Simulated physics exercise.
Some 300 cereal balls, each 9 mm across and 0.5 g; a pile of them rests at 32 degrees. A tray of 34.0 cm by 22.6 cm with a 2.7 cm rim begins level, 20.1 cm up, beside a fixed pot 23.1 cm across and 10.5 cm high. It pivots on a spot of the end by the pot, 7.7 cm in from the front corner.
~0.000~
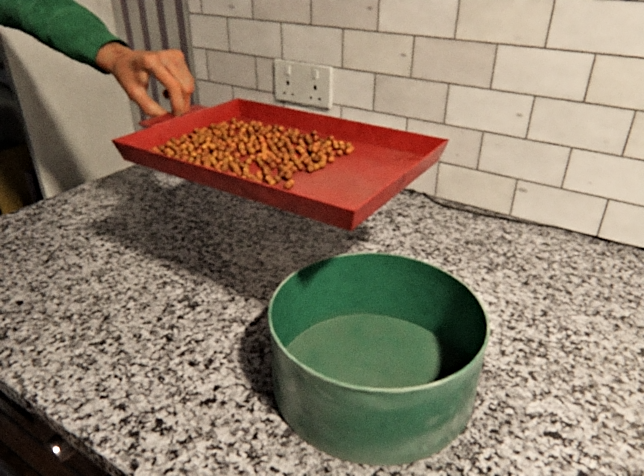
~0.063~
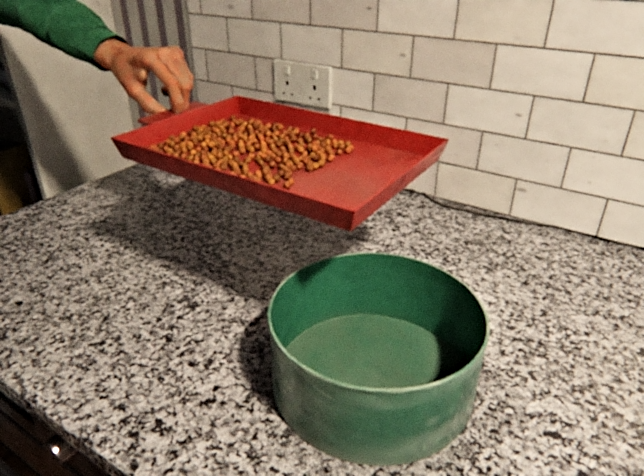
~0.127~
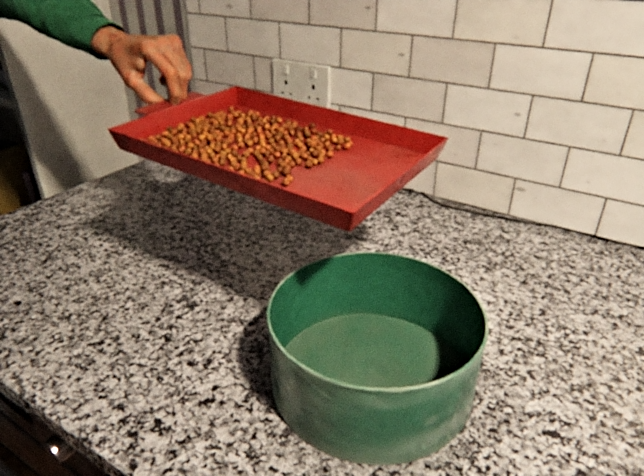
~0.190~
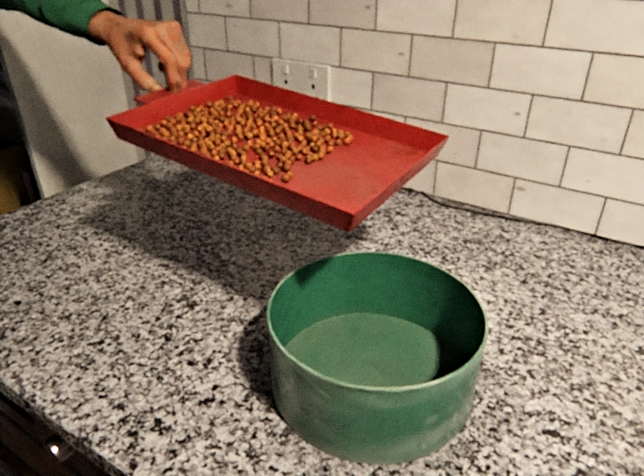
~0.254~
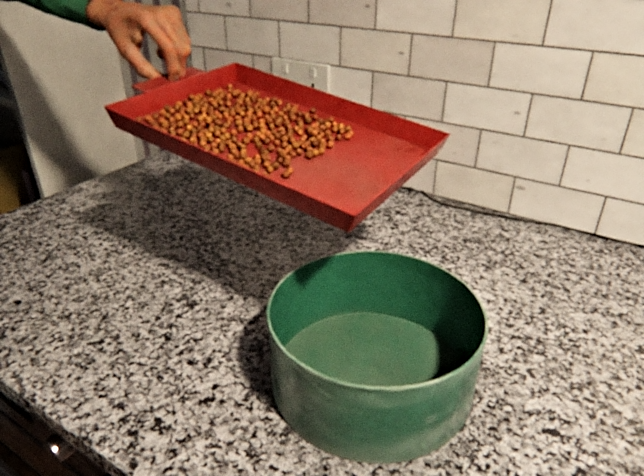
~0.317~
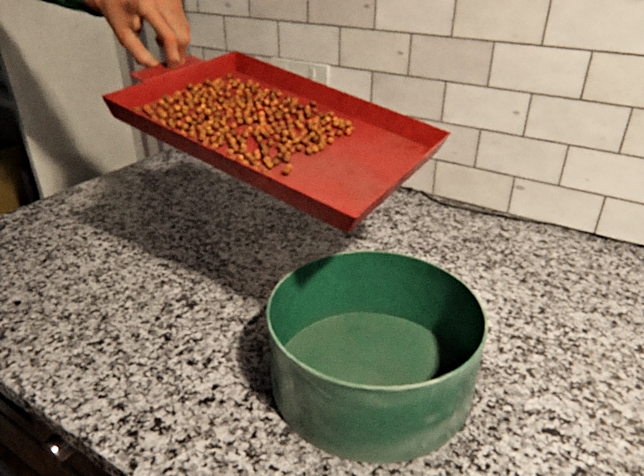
Red tray of small brown pieces slowly tilting as a hand raises its left end beside a green pot on a speckled counter.
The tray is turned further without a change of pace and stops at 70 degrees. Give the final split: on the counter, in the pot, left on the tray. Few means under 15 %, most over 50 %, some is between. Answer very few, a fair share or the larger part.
Counter very few, pot very few, tray the larger part.
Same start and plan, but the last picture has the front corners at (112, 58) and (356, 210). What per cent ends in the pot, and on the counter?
Pot 25, counter 5.
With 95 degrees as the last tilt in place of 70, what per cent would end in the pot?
In that case some 95 per cent.
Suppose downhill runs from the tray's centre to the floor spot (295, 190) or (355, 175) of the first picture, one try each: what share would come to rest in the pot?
Some 0 and 0 per cent.
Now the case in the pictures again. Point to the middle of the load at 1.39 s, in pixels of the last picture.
At about (356, 175).
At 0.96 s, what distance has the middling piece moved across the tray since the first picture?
About 15 cm.
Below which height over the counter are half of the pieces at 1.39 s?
About 24 cm.
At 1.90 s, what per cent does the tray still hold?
Roughly 95 per cent.
After 0.96 s, tilt 39 degrees; the tray holds 100 %, the pot 0 %.
After 1.39 s, tilt 57 degrees; the tray holds 95 %, the pot 5 %.
After 1.90 s, tilt 70 degrees; the tray holds 95 %, the pot 5 %.
By 2.2 s all is still; counter 0 %, pot 5 %, tray 95 %.
